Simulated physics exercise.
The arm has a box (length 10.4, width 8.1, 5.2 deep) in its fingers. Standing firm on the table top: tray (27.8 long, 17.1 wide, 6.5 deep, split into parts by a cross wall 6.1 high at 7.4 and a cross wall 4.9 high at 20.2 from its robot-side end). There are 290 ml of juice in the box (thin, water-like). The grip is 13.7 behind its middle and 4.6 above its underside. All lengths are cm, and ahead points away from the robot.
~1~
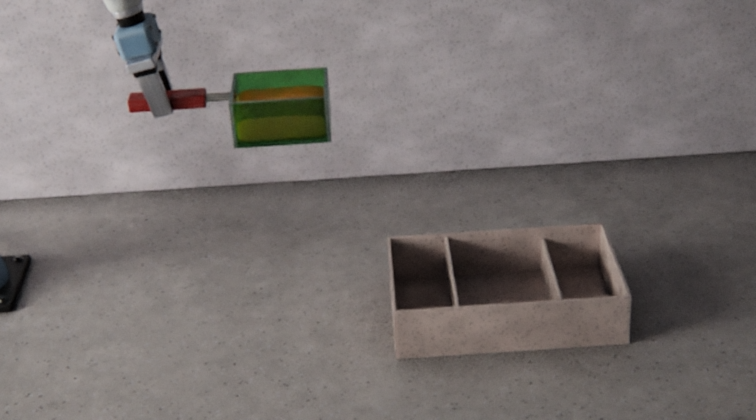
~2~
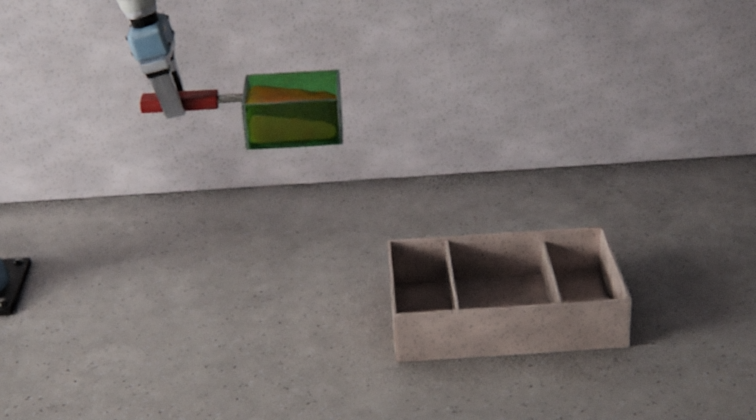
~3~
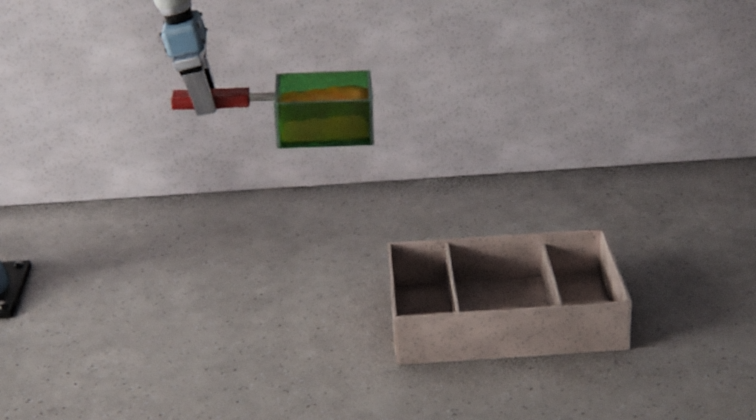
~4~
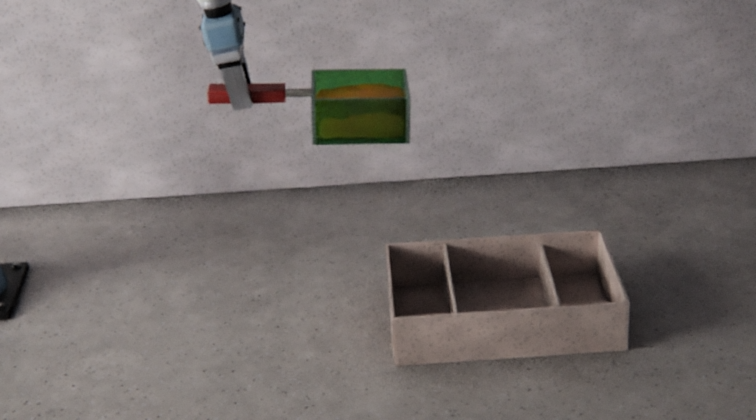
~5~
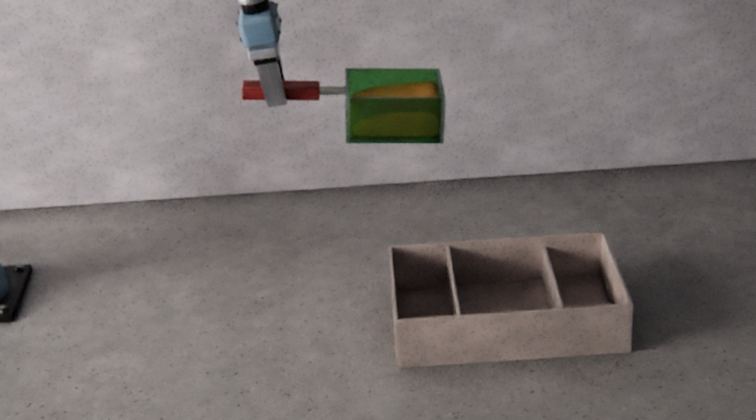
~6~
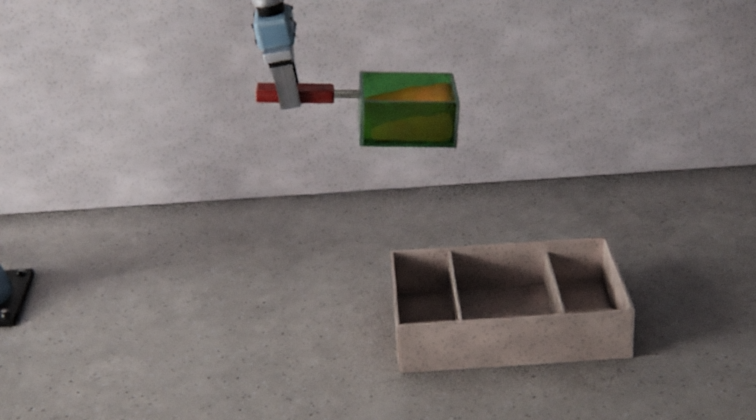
On a grey surface, a robot arm carrying a green-tinted clear container of liquid rightward by its red handle, above a divided tray.
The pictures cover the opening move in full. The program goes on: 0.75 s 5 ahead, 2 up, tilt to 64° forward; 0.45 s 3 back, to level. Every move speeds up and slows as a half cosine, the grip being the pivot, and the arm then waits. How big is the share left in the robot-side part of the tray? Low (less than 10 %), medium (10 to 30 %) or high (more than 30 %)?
A low share, less than 10 %, ends in the robot-side part of the tray.
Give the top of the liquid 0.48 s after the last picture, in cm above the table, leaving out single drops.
Up to some 24 cm.
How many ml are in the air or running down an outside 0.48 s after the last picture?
Some 60 ml.
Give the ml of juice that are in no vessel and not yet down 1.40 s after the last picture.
About 0 ml.
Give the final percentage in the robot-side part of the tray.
Near 5 %.
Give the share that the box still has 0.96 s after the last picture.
Some 40 per cent.
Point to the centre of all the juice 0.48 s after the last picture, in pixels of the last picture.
Near (425, 180).
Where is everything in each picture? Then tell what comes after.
Box floor at (283, 126), level; upper third of the juice around (281, 103), from x 235 to 325, top at y 85; 295 ml in the box, in the first frame.
Box floor at (295, 128), level; upper third of the juice around (279, 104), from x 250 to 340, top at y 90, in the second frame.
Box floor at (325, 127), tilted 2° forward; upper third of the juice around (327, 104), from x 280 to 370, top at y 85, in the third frame.
Box floor at (360, 125), tilted 3° forward; upper third of the juice around (361, 101), from x 315 to 405, top at y 85, in the fourth frame.
Box floor at (393, 124), tilted 5° forward; upper third of the juice around (399, 100), from x 350 to 440, top at y 80, in the fifth frame.
Box floor at (406, 128), tilted 5° forward; upper third of the juice around (419, 102), from x 365 to 455, top at y 85; 295 ml in the box, in the sixth frame.
Then, 0.48 s later, tilted 47° forward, liquid up to 25 above the table; 230 ml in the box, 60 ml in the air or running down outside.
Then, 0.96 s later, tilted 35° forward, liquid up to 68 above the table; 155 ml in the middle part, 110 ml in the box, 15 ml in the robot-side part, 5 ml on the table or floor, 5 ml in the far-side part, 10 ml in the air or running down outside.
Then, 1.40 s later, level, liquid up to 35 above the table; 150 ml in the middle part, 110 ml in the box, 15 ml in the robot-side part, 15 ml on the table or floor, 5 ml in the far-side part.
Then, 2.20 s later, level, liquid up to 34 above the table; 150 ml in the middle part, 110 ml in the box, 15 ml in the robot-side part, 15 ml on the table or floor, 5 ml in the far-side part.
At rest, 150 ml in the middle part, 110 ml in the box, 15 ml in the robot-side part, 15 ml on the table or floor, 5 ml in the far-side part. That is 5 % in the robot-side part of the tray.
